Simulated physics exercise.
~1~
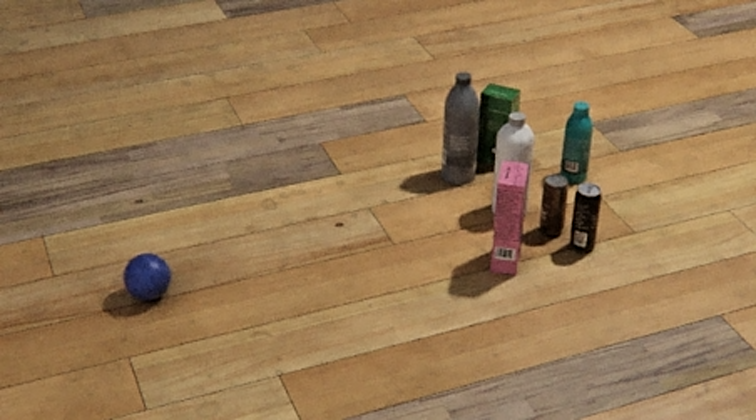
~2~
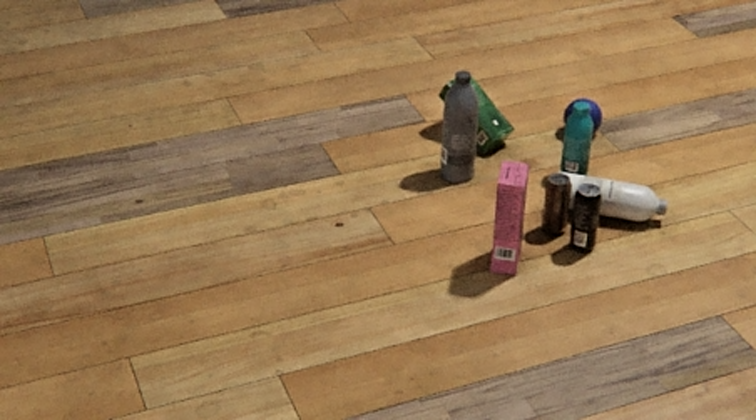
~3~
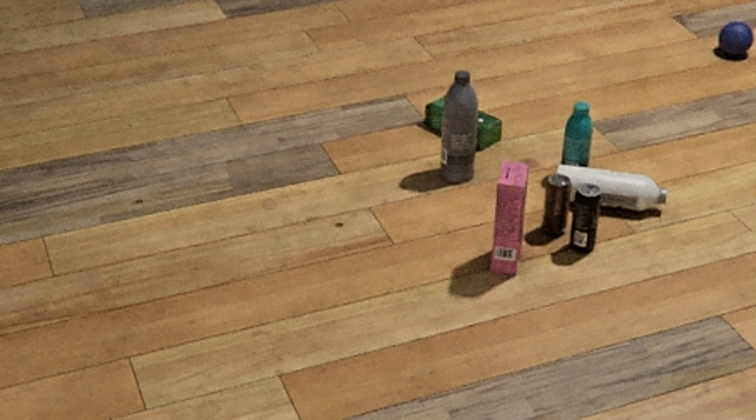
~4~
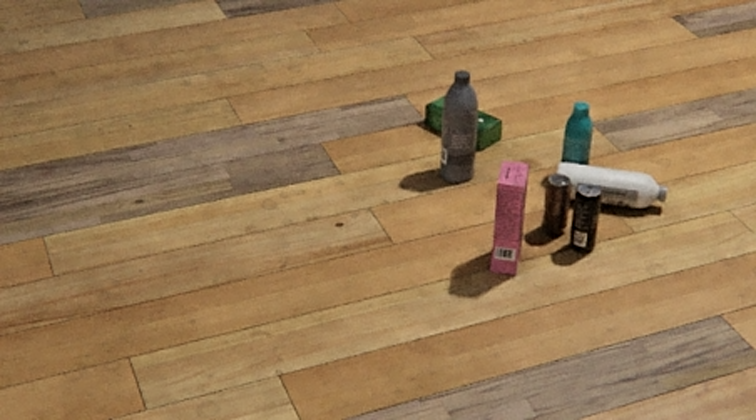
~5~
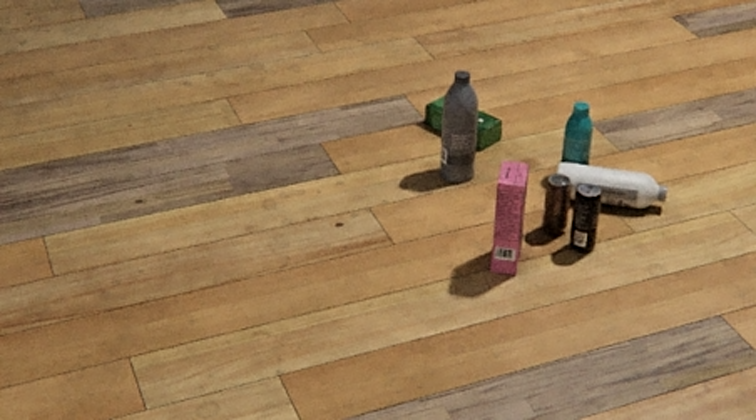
Bottles, cans and cartons standing on a wooden floor as a blue ball rolls through, leaving white bottle and green carton down.
